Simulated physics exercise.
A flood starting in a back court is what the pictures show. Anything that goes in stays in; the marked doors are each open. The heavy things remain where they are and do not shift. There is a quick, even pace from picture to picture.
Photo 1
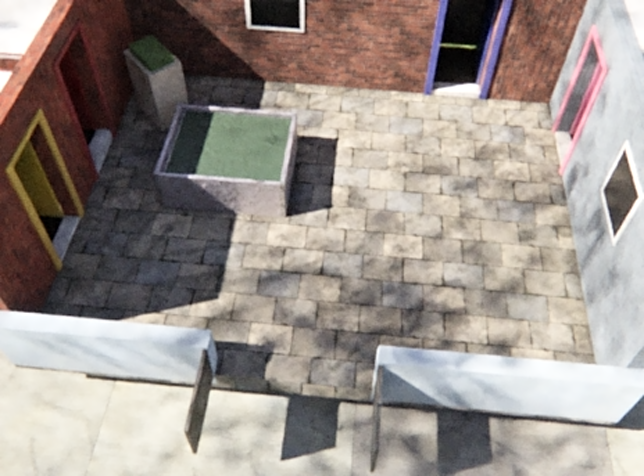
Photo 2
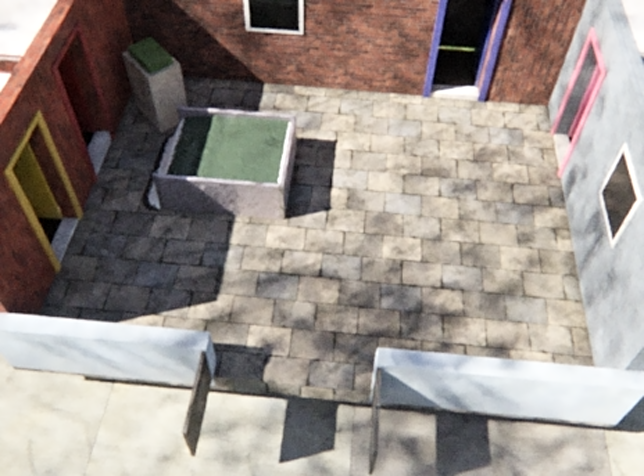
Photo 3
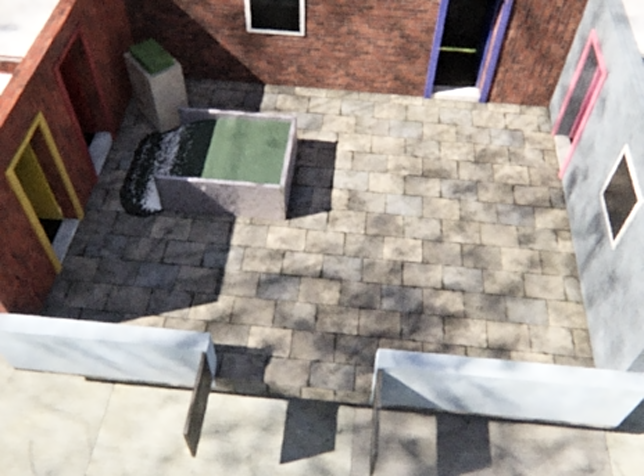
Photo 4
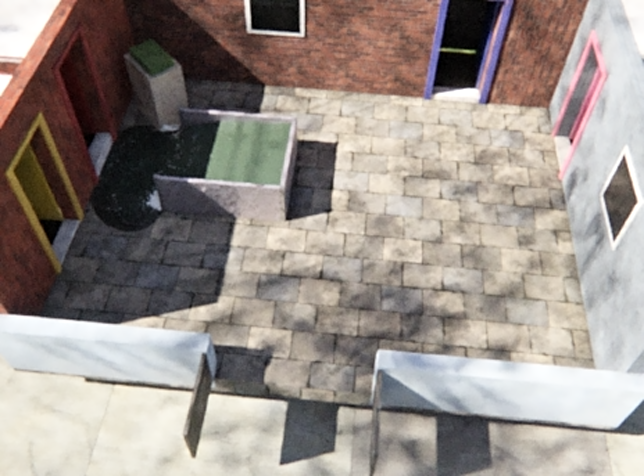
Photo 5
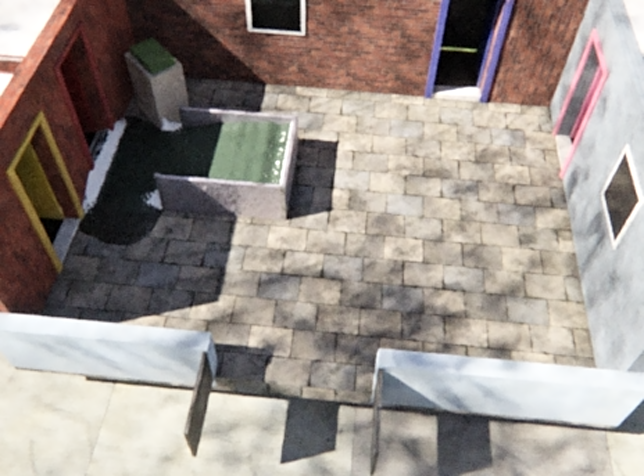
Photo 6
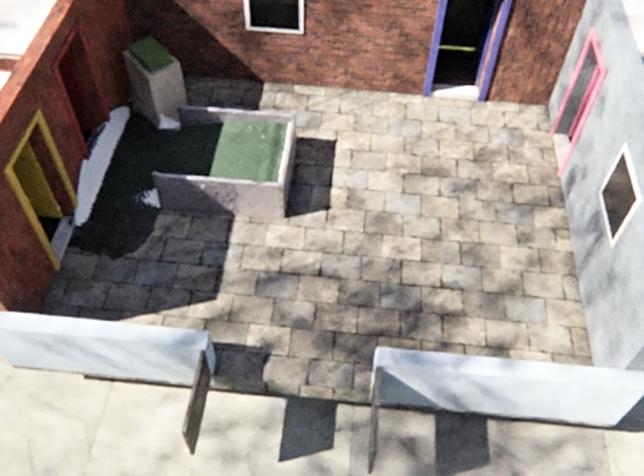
Dark water pouring from the left side of a raised tank and spreading across courtyard paving toward the red and yellow doorways.
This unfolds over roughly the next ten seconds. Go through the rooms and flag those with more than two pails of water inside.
Pink door - not flagged, red door - flagged, blue door - not flagged, yellow door - flagged.
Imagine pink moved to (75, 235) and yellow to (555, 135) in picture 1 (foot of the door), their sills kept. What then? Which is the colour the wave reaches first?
Answer: The red one.
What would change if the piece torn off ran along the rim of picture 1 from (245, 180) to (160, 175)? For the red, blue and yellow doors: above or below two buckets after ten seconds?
My reading: The red one takes less; the blue one stays under; the yellow one is over.
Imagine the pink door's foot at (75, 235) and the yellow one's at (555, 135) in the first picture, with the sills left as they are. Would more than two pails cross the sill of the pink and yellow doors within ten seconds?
In short: Pink takes more, yellow lets less in.
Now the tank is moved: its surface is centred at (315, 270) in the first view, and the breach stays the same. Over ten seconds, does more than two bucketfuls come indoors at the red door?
As far as I can tell, the red door stays within limits.
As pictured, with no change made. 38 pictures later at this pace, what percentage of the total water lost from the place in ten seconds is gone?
Note - share reached: 80 %.
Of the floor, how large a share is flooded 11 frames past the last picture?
I reckon around 20 %.
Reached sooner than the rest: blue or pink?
If you ask me, it's the blue door.
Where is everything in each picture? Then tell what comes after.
Still water in the tank at (229, 146), in the first frame.
Water pours out at (174, 161) and has run to a hidden place, in the second frame.
Water pours out at (176, 165) and has run to a hidden place, in the third frame.
Water pours out at (176, 167) and has run to (124, 135), in the fourth frame.
The front is at (81, 223), out from the gap at (177, 166), in the fifth frame.
The front is at (70, 242), out from the gap at (175, 165), in the sixth frame.
A moment on, water covers 10 % of the floor; the pink door not reached, the red door over two buckets in, the blue door not reached, the yellow door under two buckets in.
Next, water covers 20 % of the floor; the pink door not reached, the red door far over two buckets in, the blue door not reached, the yellow door over two buckets in.
Then, water covers 40 % of the floor; the pink door not reached, the red door far over two buckets in, the blue door not reached, the yellow door over two buckets in.
Later, water covers 75 % of the floor; the pink door not reached, the red door far over two buckets in, the blue door wet at the sill, nothing in, the yellow door over two buckets in.
In the end, water covers 75 % of the floor; the pink door wet at the sill, nothing in, the red door far over two buckets in, the blue door wet at the sill, nothing in, the yellow door over two buckets in.
